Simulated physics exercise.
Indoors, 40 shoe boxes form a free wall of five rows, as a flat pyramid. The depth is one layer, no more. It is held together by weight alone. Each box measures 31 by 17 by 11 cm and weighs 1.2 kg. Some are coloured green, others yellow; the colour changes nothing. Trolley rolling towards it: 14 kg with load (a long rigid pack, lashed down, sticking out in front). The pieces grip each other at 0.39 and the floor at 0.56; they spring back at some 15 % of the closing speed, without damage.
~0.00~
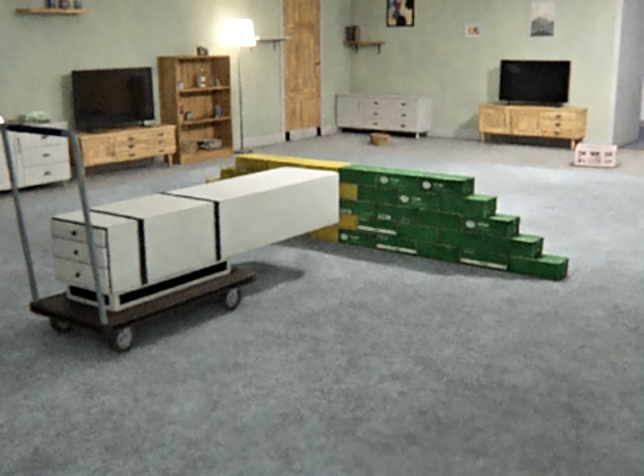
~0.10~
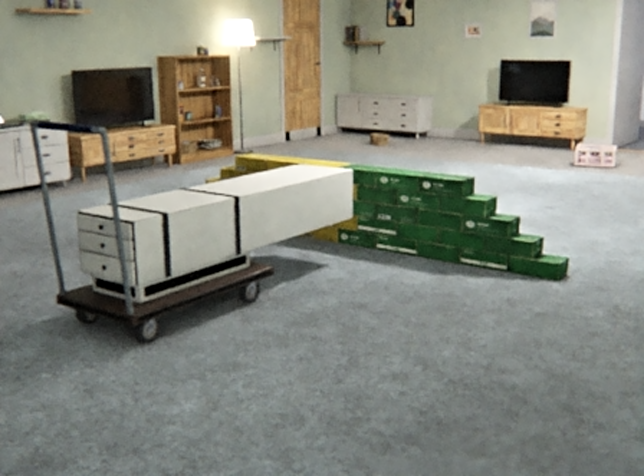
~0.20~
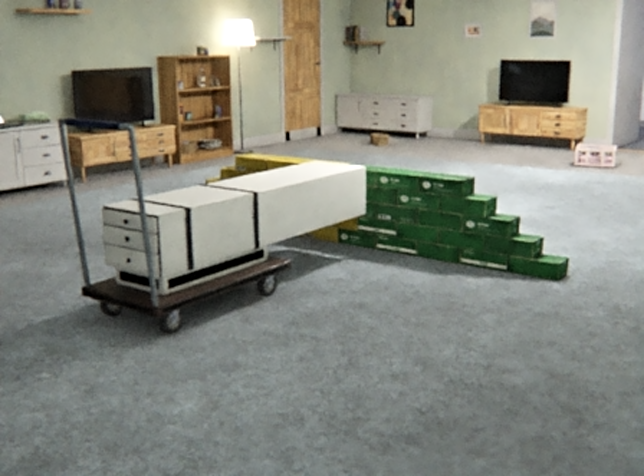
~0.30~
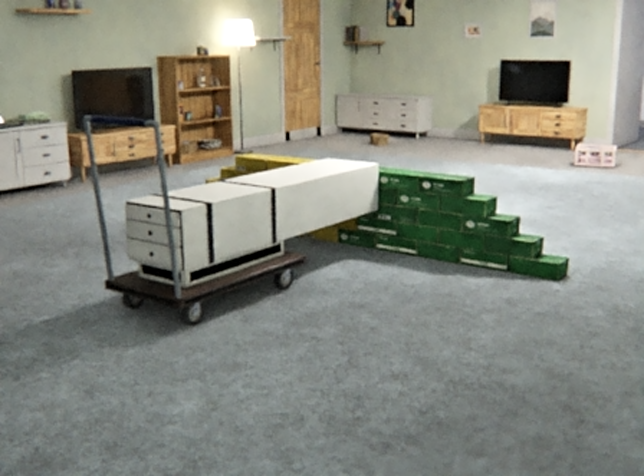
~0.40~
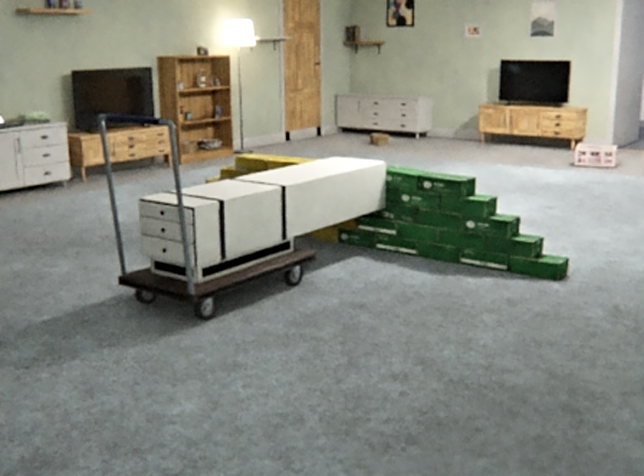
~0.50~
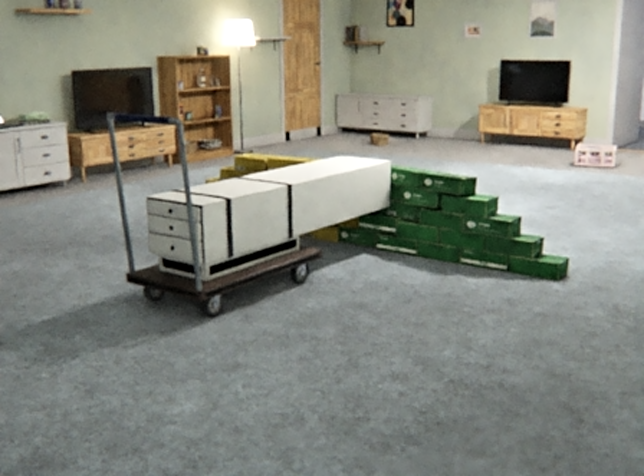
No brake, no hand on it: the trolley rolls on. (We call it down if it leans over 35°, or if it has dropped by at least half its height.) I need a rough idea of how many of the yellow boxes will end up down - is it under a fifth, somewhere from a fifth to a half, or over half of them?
I reckon the count left down will sit inside the fifth-to-half band.
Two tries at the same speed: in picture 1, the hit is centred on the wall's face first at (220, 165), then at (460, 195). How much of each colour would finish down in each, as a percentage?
Down by colour - green: 0%, then 30%; yellow: 40%, then 0%.
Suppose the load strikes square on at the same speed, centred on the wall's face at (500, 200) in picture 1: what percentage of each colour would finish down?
Then green ends 20 per cent down and yellow 0 per cent.
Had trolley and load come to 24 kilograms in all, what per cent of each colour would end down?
In that case green 40, yellow 30 per cent.
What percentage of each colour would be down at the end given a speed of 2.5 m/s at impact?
Result - green: 40%; yellow: 30%.
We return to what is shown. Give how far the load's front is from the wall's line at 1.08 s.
It is some 35 centimetres past it.
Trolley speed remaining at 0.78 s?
Something like 0.4 m/s, I'd say.
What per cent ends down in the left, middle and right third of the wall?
Per cent - left 0, middle 70, right 20.
After 0.78 s, load 23 cm past the wall's line, still rolling; 2 of the 21 yellow boxes down (5 of 40 in all colours); top yellow box 24° from how it stood; top green box 27° from how it stood.
After 1.08 s, load 35 cm past the wall's line, still rolling; 6 of the 21 yellow boxes down (15 of 40 in all colours); top yellow box 50° from how it stood, 12 cm lower; top green box 56° from how it stood, 16 cm lower.
In the end (3.4 s), load 67 cm past the wall's line, stopped; 6 of the 21 yellow boxes down (15 of 40 in all colours); top yellow box on its side; top green box on its side. That is 29 per cent. From the last view, middles, top yellow box near (322, 200), top green box near (517, 234).
